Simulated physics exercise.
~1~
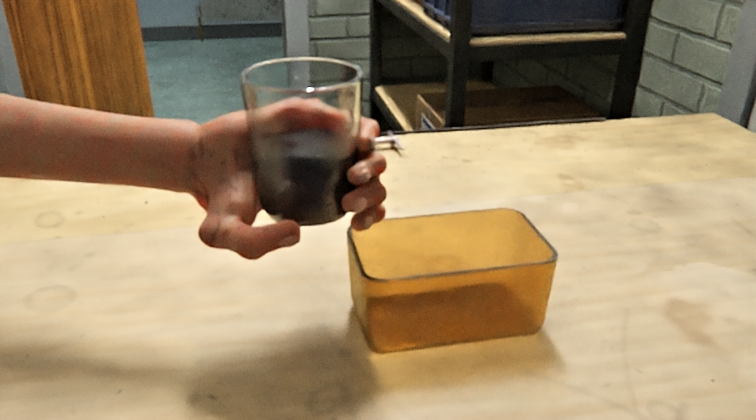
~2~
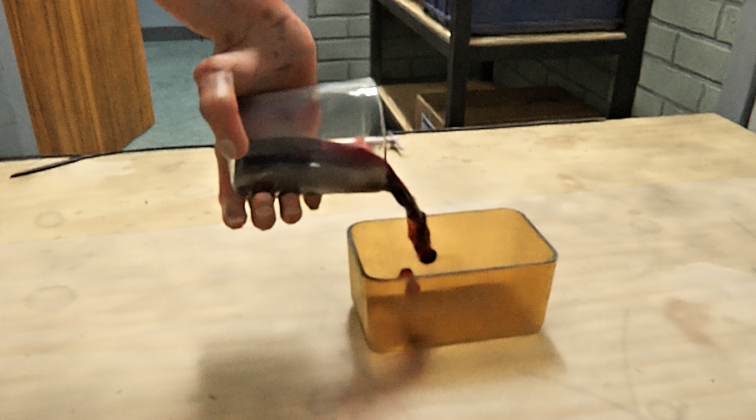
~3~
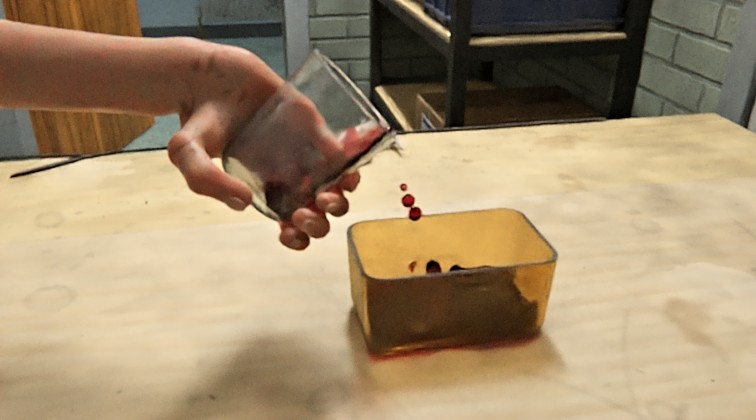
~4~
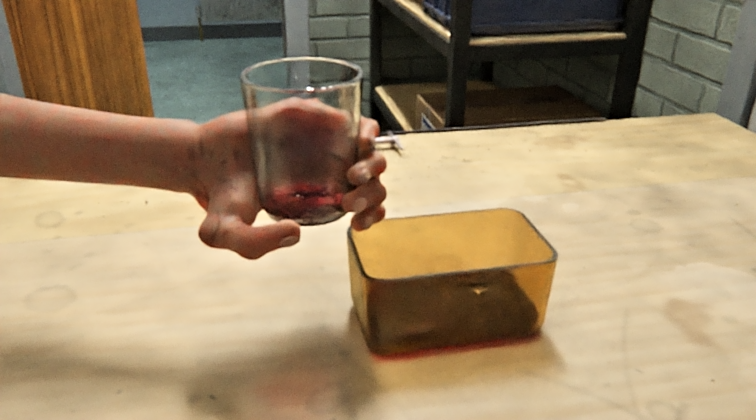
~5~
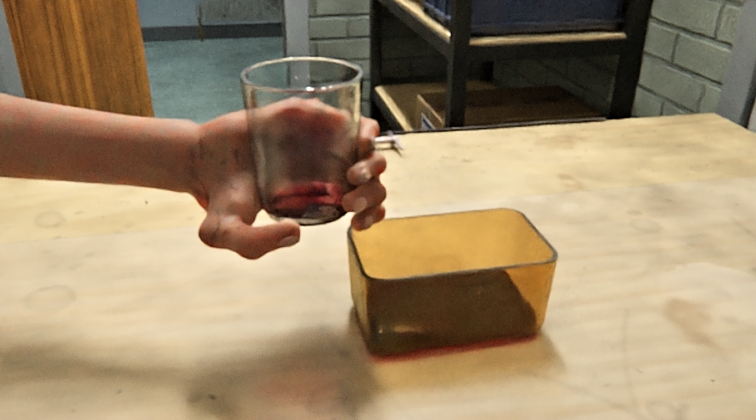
A hand reaching in from the left holds a clear tumbler of dark red wine above a pale wooden table, seen from slightly above, with an amber oblong tub to its right and a black shelf behind. The hand tips the tumbler rightward until it lies on its side, and a dark stream runs into the tub. As the tumbler begins to turn back, the last red drops fall. The hand brings it upright again, with a little red wine left in the bottom. The tub ends up holding dark liquid, with red showing along its base.
